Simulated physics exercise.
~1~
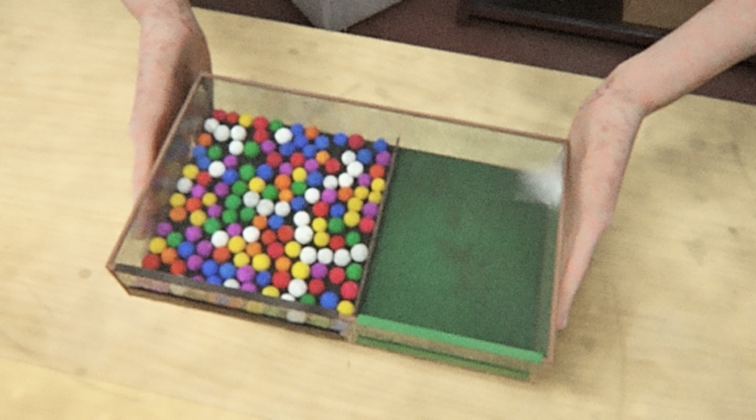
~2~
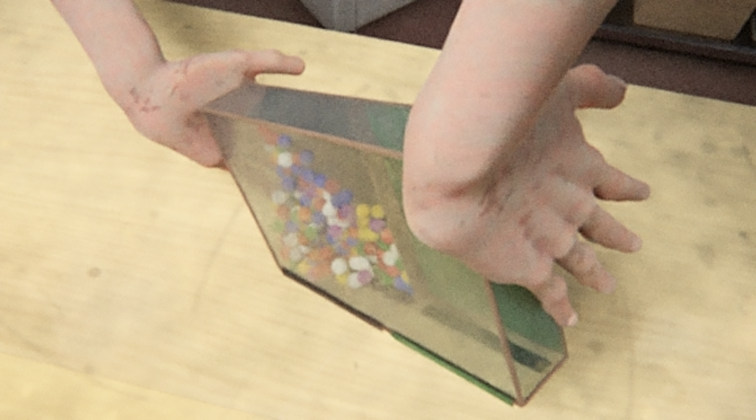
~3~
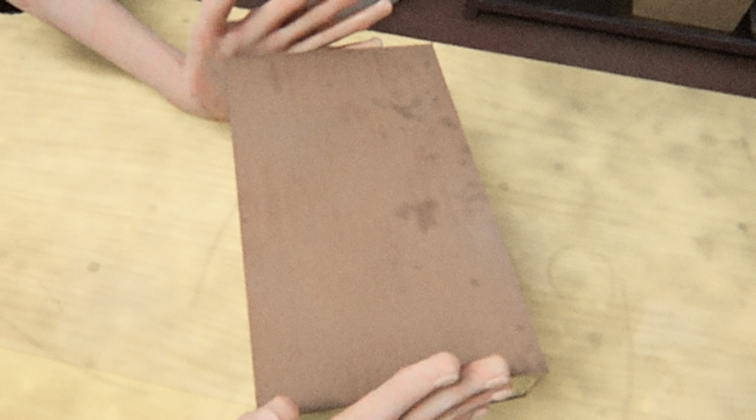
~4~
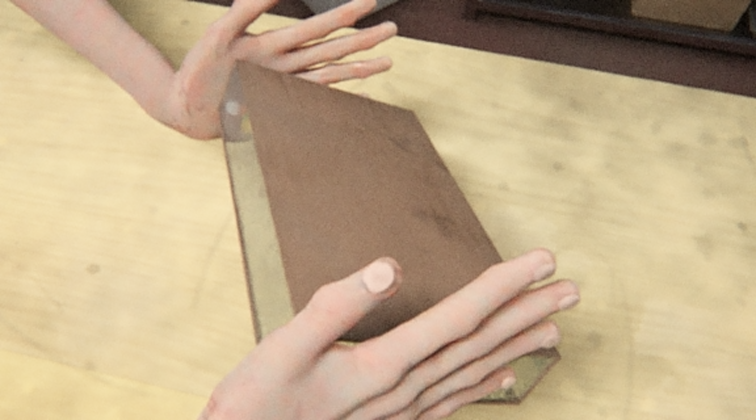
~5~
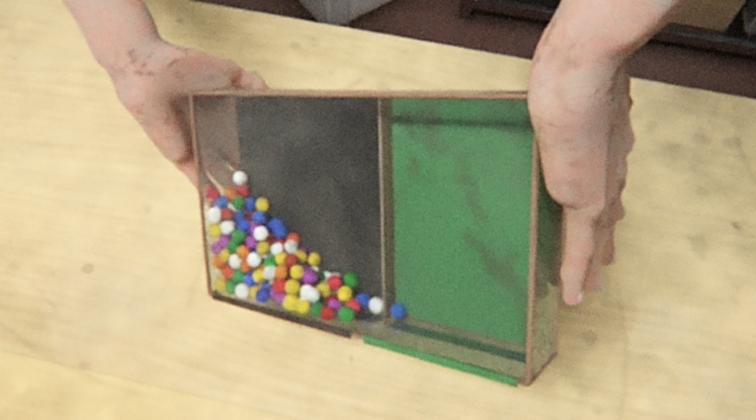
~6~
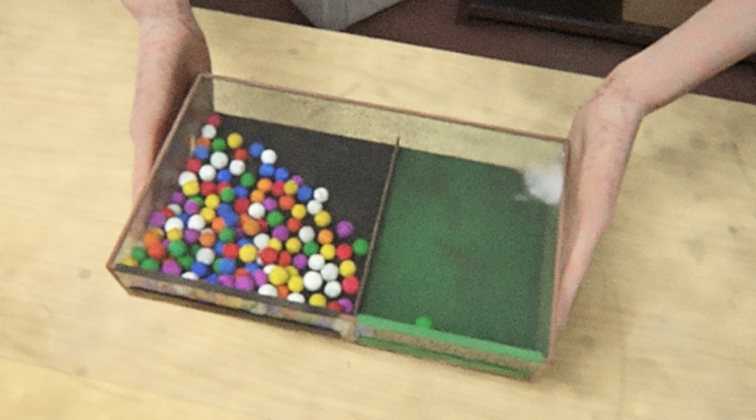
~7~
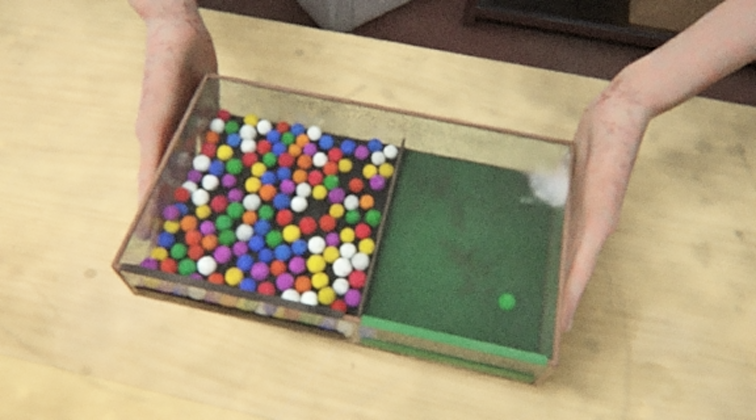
The clip opens on two hands holding a shallow, clear-lidded box above a pale wooden table, its left section filled with colourful little balls and its green right section empty. The hands tip the box up onto its edge and keep turning until its brown underside faces the viewer, hiding the balls. They then rotate it back, and the balls reappear heaped in the lower left of the dark section. As the box comes level, the balls spread out again. It ends with nearly all of them in the dark left section and a single green ball resting on the green side.
